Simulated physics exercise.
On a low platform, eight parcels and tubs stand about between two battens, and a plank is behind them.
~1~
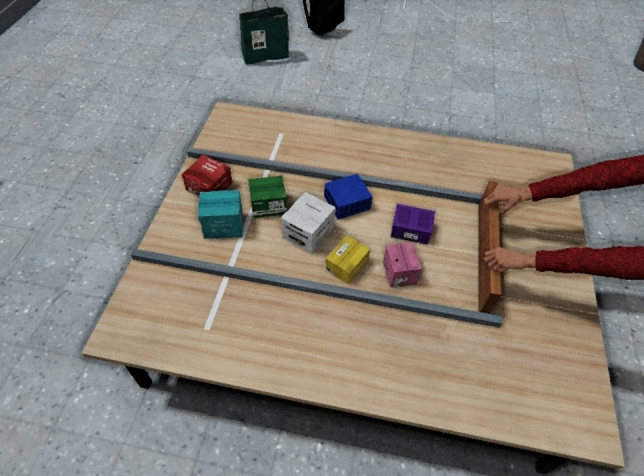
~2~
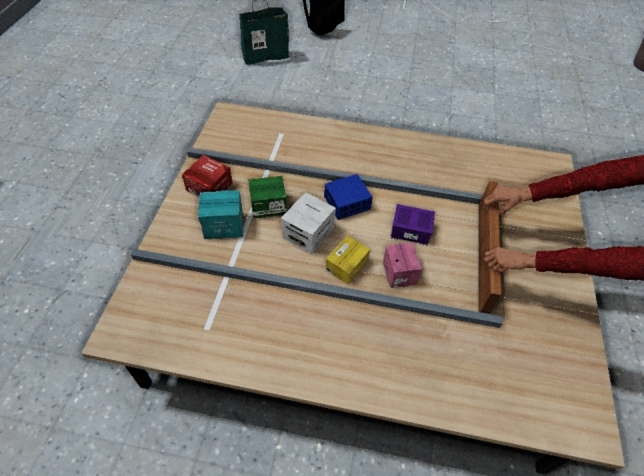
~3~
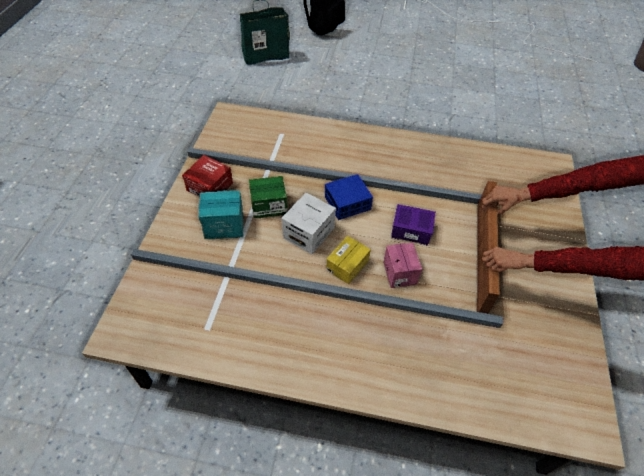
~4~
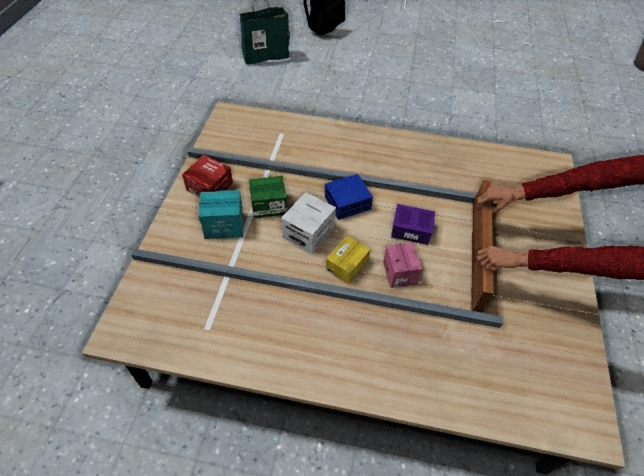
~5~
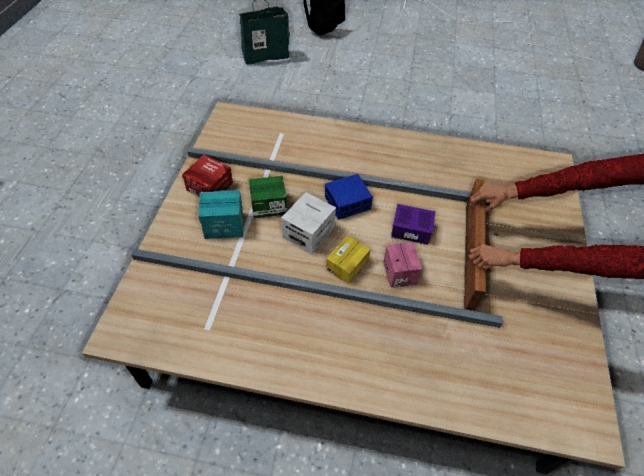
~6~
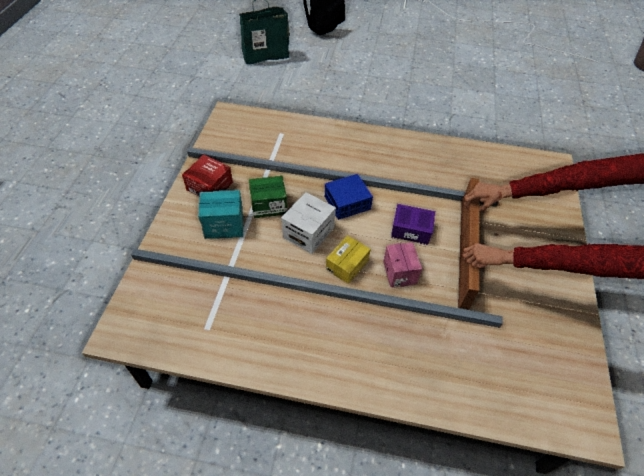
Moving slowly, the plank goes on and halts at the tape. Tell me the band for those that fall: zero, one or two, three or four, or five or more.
Looks to me like the count going over is a one or a two.
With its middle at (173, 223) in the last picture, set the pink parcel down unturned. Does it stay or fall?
Result: The pink parcel ends up off.
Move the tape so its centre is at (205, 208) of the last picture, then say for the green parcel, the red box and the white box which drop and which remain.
The green parcel is gone, the red box is gone, the white box is gone.
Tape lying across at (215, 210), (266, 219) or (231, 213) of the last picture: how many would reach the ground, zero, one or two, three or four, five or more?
Going through the places as listed, I'd say 3 or 4, then zero, then one or two.
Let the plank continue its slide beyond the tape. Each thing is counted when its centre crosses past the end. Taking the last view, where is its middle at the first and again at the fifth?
About (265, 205) and about (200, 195).
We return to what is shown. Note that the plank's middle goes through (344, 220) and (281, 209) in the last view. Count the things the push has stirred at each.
6 and 8.
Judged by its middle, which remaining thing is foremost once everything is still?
That would be the red box.
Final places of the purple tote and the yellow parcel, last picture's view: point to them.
Roughly (234, 202), and the other roughly (196, 241).
Soon after, none off yet; red box at rest near (208, 179); turquoise box at rest near (222, 215); green parcel at rest near (268, 197).
Then, none off yet; red box at rest near (208, 179); turquoise box at rest near (221, 215); green parcel moved a little near (257, 191).
Further on, none off yet; red box moving near (206, 178); turquoise box moved about its own width near (175, 210); green parcel moved about its own width near (243, 180).
At rest, the number that fall off is one or two; fallen, turquoise box.
